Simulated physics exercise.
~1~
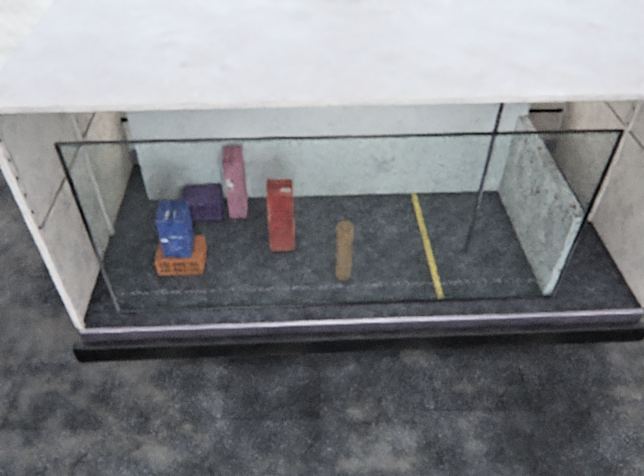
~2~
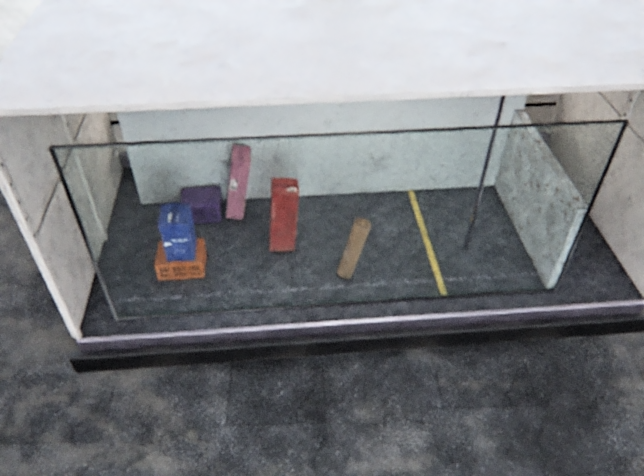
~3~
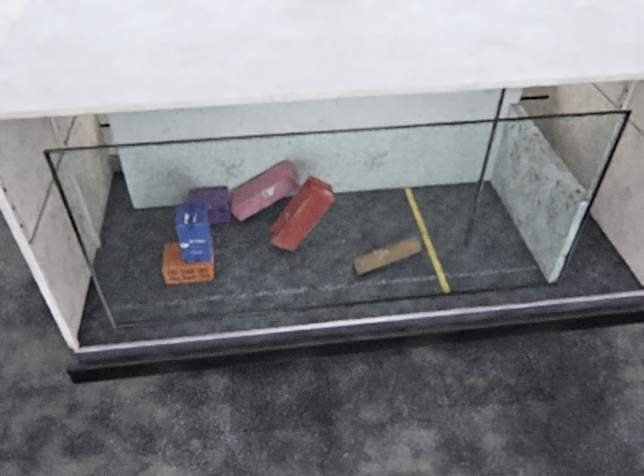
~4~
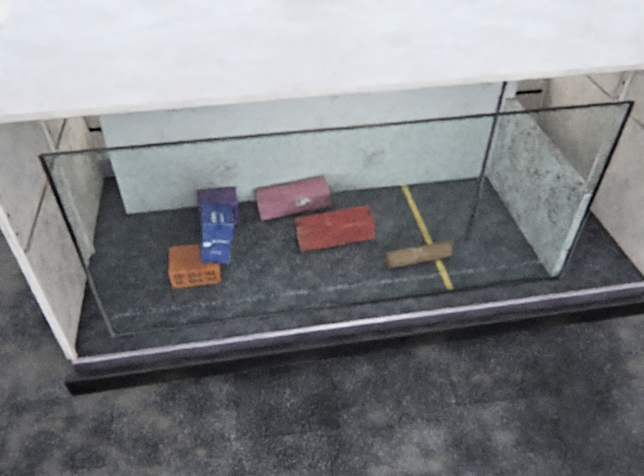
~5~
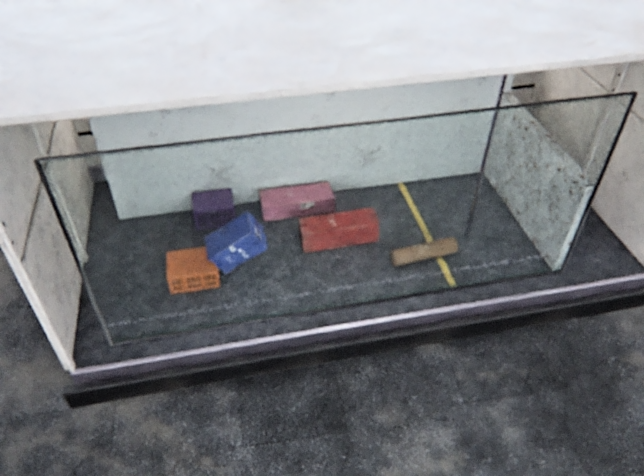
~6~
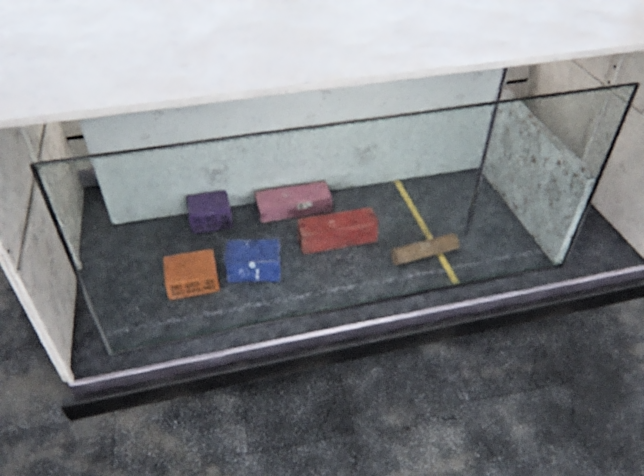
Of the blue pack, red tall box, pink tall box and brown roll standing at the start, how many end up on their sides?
Four of them end up on their sides, as the brown roll, the pink and red tall boxes and the blue pack all topple over.
